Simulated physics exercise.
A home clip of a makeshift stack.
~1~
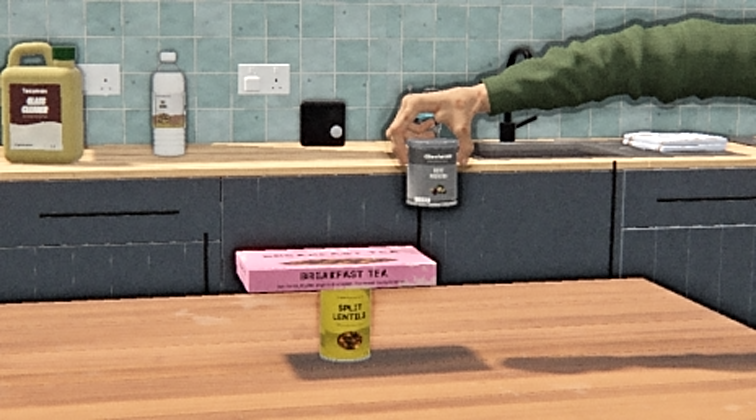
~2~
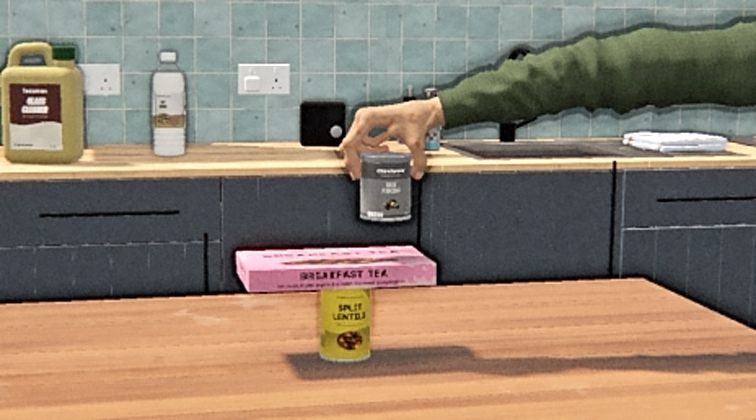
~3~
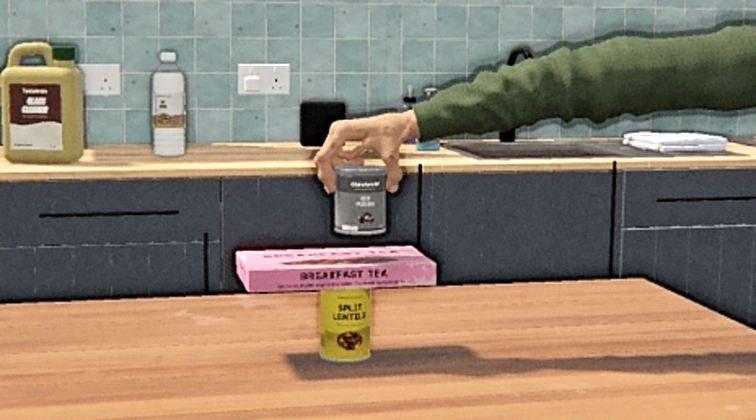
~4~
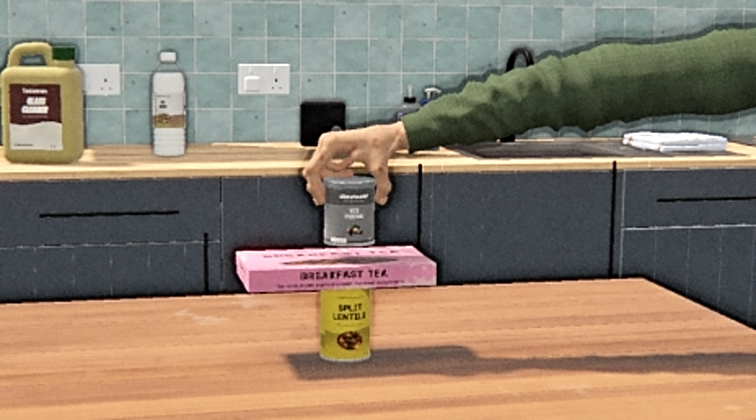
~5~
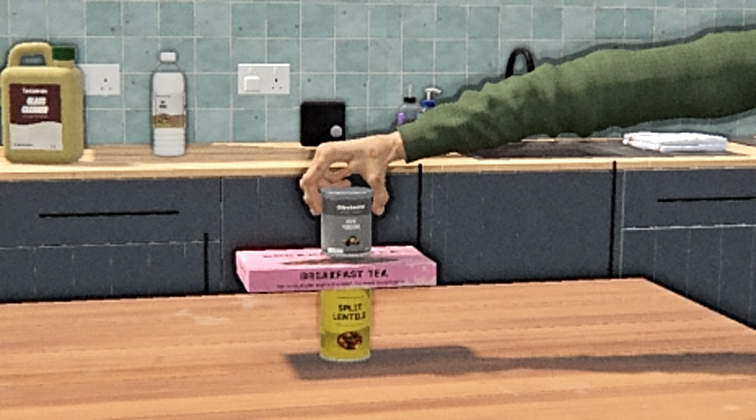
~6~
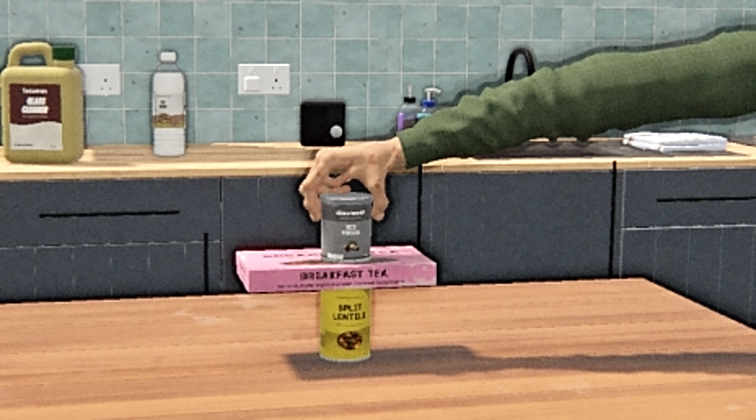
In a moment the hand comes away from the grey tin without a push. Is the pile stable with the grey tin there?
It holds.
Then, 0.80 s past the last view, nothing moves.
Then, 1.70 s past the last view, grey tin resting near (346, 228).
Finally, all 3 still in place. Final places as the last picture's camera would see them, grey tin near (346, 228). The stack stays up.
